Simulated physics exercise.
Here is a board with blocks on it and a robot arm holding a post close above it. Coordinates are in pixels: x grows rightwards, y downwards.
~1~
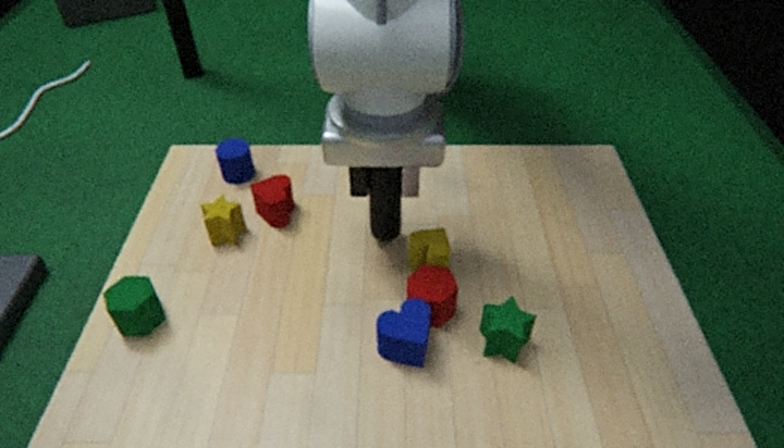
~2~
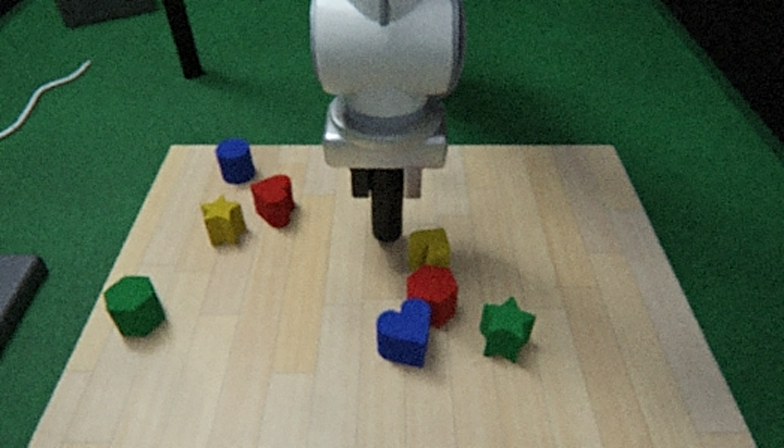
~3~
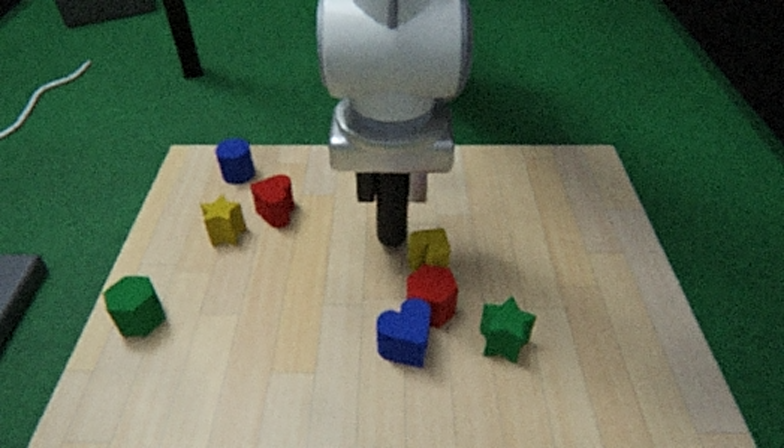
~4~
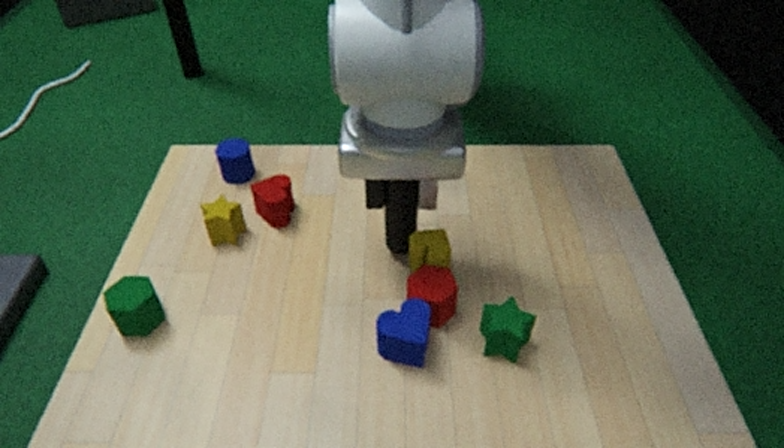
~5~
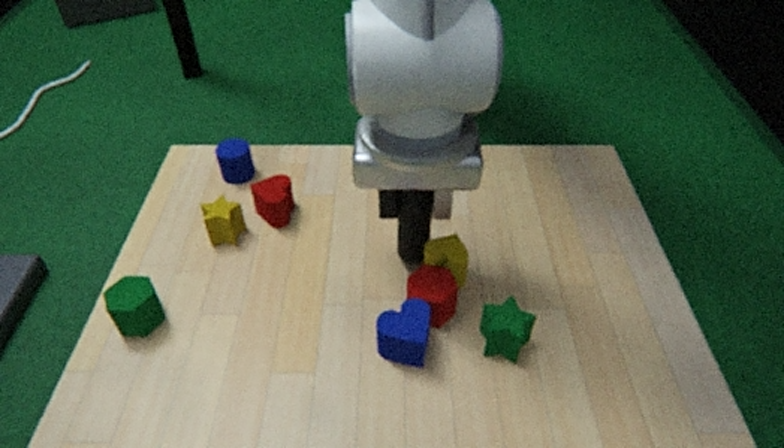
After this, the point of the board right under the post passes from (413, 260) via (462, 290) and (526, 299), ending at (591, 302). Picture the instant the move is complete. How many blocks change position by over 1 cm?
The answer is a single block.
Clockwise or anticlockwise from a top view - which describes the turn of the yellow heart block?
From above, counter-clockwise.
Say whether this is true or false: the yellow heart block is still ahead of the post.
Answer: False.
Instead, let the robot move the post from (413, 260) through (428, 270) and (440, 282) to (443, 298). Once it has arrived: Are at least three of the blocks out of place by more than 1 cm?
It seems so.
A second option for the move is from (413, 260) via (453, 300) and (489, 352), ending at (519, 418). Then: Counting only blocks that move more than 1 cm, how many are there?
Answer: Three or more.
The first path, step by step. One third of the way, post (465, 284); red hexagonal block (436, 285), turned 15° clockwise; yellow heart block (503, 262), turned 60° anticlockwise.
Two thirds of the way, post (529, 292); red hexagonal block (436, 285), turned 15° clockwise; yellow heart block (562, 259), turned 115° anticlockwise.
At the end, post (593, 295); red hexagonal block (436, 285), turned 15° clockwise; yellow heart block (599, 250), turned 155° anticlockwise; green star unmoved.
